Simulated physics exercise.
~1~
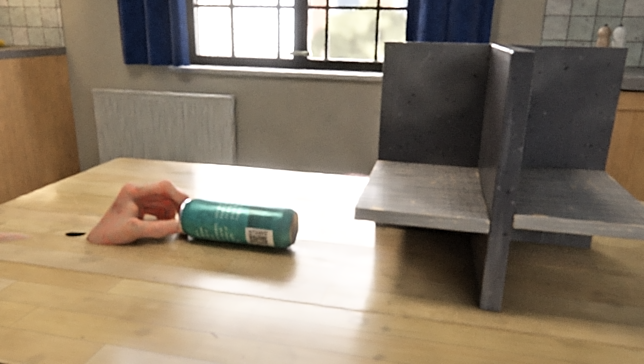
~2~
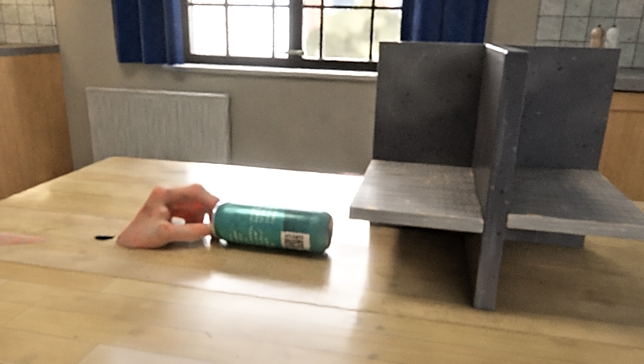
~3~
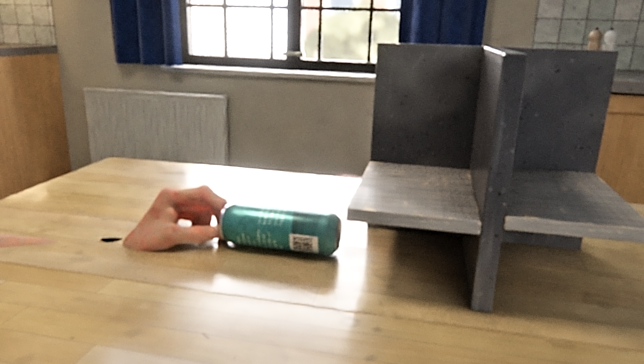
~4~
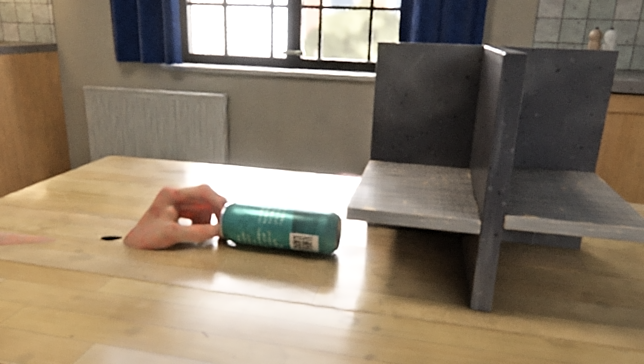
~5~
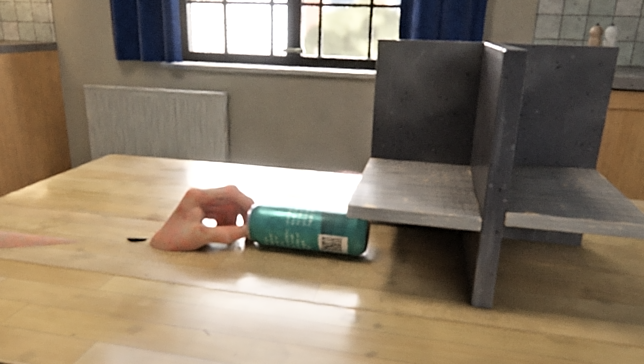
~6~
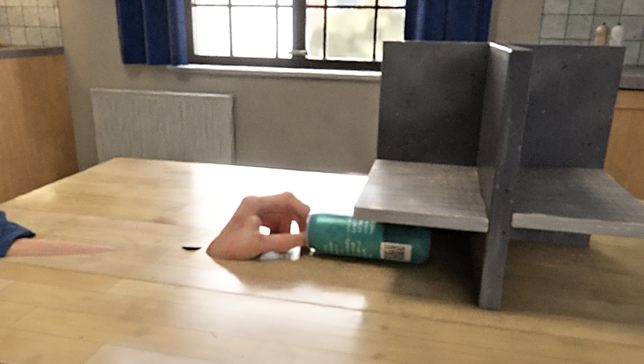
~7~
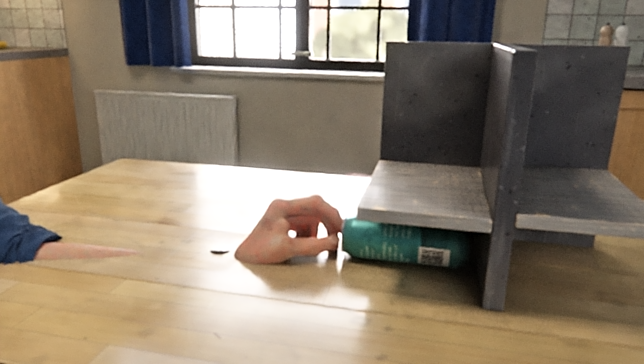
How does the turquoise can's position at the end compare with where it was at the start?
At the start the can lies out on the open table to the left of the shelf, while at the end it is farther right, beneath the shelf's left ledge.
To begin with, a turquoise can lies on its side on a wooden table, with a hand at its left end and a grey shelf standing to the right. The hand pushes the can to the right across the tabletop, and the can pauses briefly partway. It then slides on until it reaches the opening beneath the shelf's low left ledge. The hand keeps pushing, and the can passes partly under the ledge. By the end, the can lies beneath the ledge, near the upright panel, with the fingers still at its left end.
